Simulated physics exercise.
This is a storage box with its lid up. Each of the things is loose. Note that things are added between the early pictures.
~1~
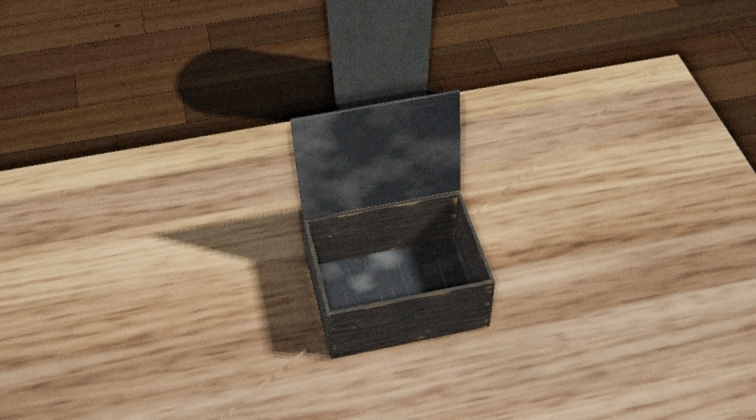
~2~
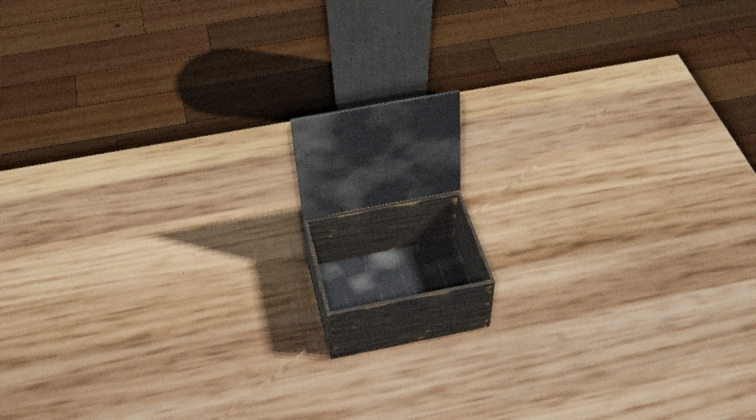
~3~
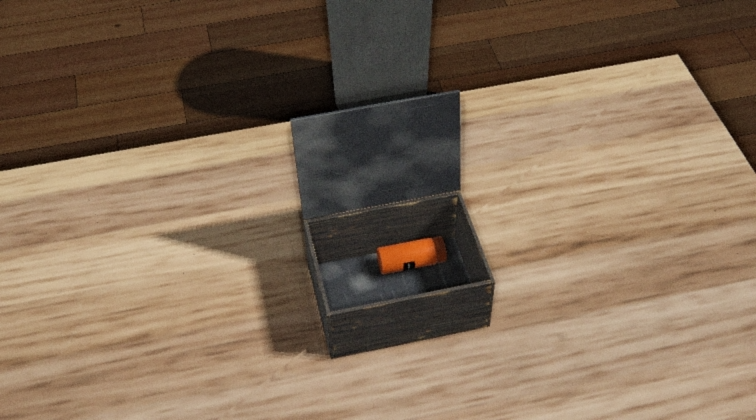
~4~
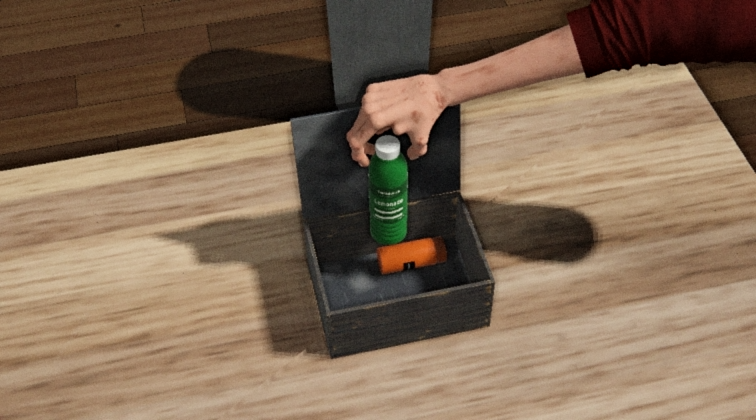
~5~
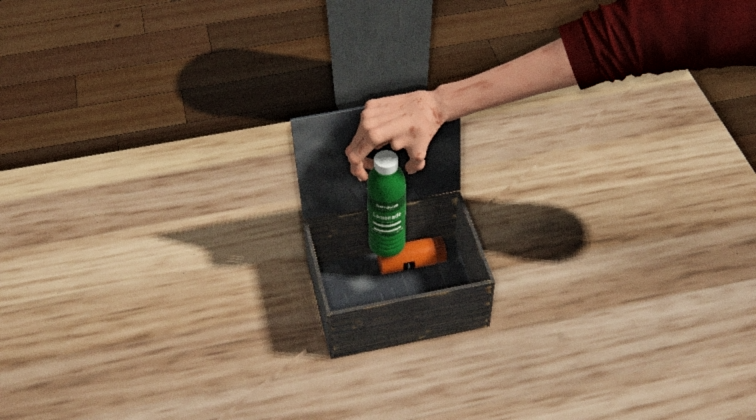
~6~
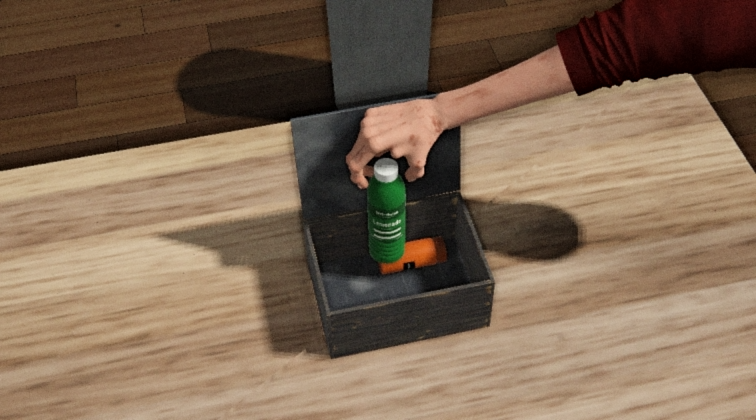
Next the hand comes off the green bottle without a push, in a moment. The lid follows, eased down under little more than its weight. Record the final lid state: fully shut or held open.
Final lid state: Held open.
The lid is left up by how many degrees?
Some 18° above the rim.
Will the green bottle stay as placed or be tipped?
Well, it ends up skewed.
Then, 1.20 s on from there, lid starting down.
Then, 1.60 s on from there, lid 60° above the rim; green bottle turned 19° from how it was put near (392, 231).
Then, 1.70 s on from there, lid 50° above the rim; green bottle turned 42° from how it was put near (398, 256).
Then, 1.90 s on from there, lid 23° above the rim; green bottle turned 39° from how it was put near (400, 276).
In the end, lid 17° above the rim; toppled in the box, green bottle; orange shaker unmoved. At the end, from the last picture's camera, green bottle near (397, 273).
